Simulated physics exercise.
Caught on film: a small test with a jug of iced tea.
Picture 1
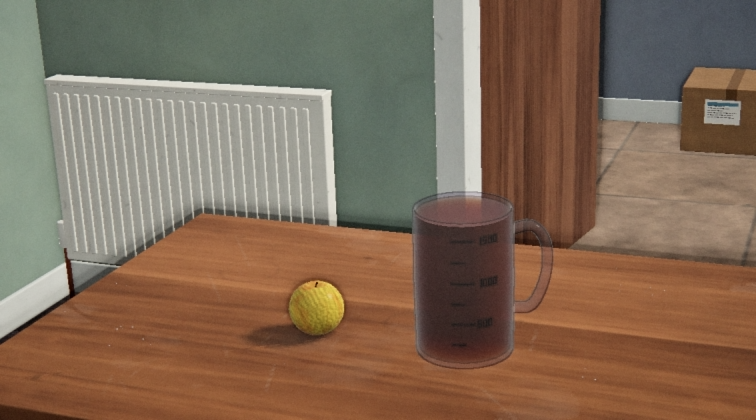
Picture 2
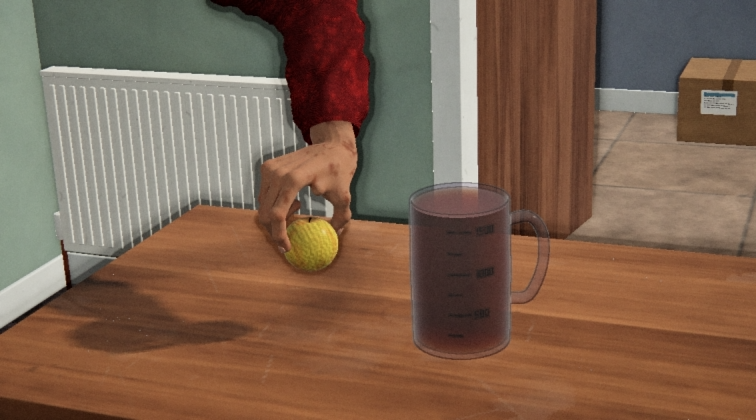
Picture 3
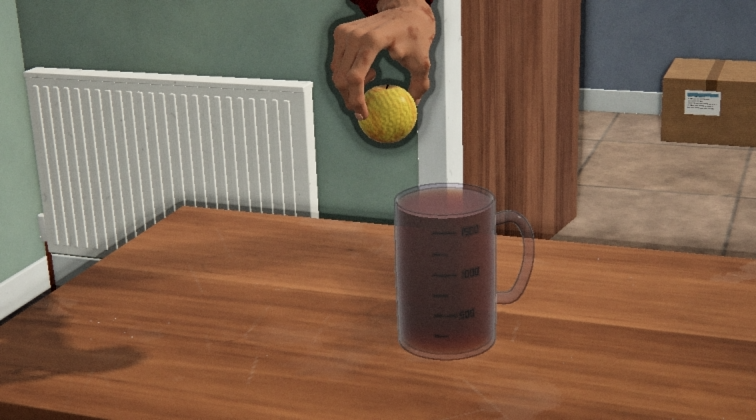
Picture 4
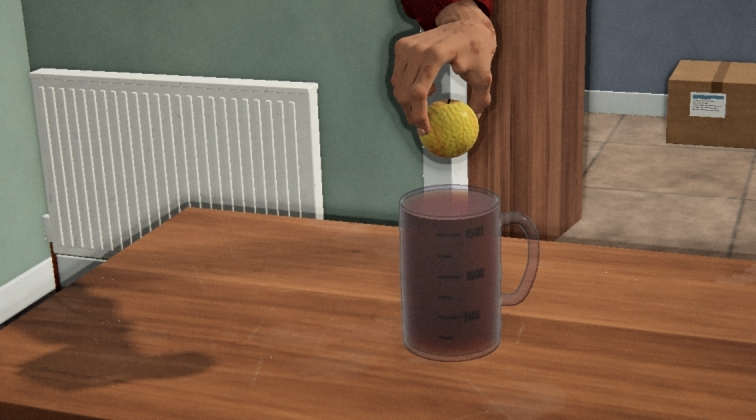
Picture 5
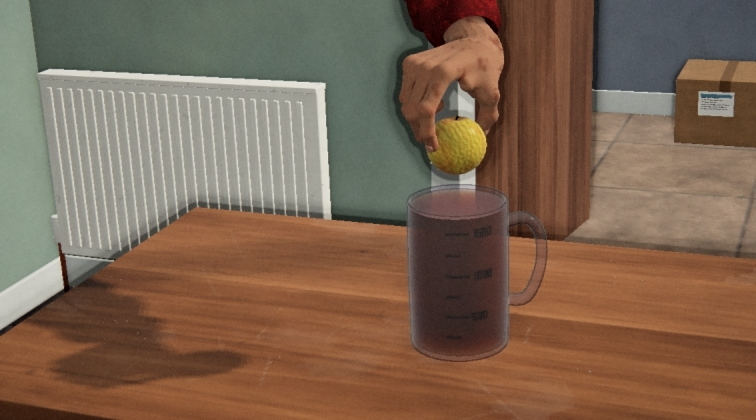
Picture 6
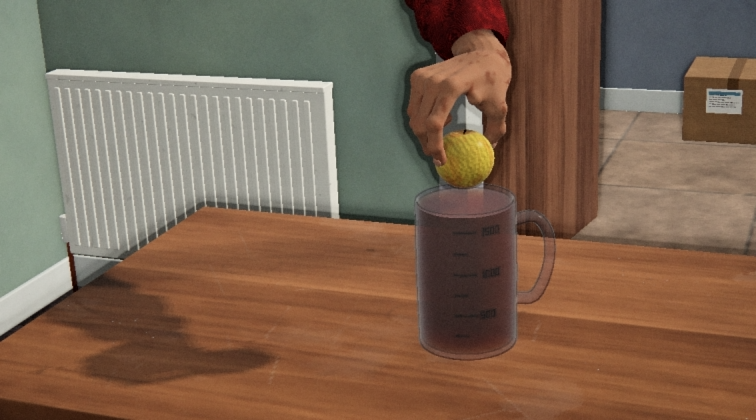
A hand lifts a yellow apple from the table and lowers it above a jug.
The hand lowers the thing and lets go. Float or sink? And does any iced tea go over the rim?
The thing bobs on top; the jug loses some over the rim.
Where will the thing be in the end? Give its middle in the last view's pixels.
Close to (465, 211).
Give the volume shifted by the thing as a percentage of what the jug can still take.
About 230 per cent.
Shortly, the apple enters the iced tea; the jug is full to the brim.
Then, the apple comes up again; the jug is full to the brim; the top is wet.
At the finish, the apple bobs at the top; the jug is full to the brim; the top is wet.
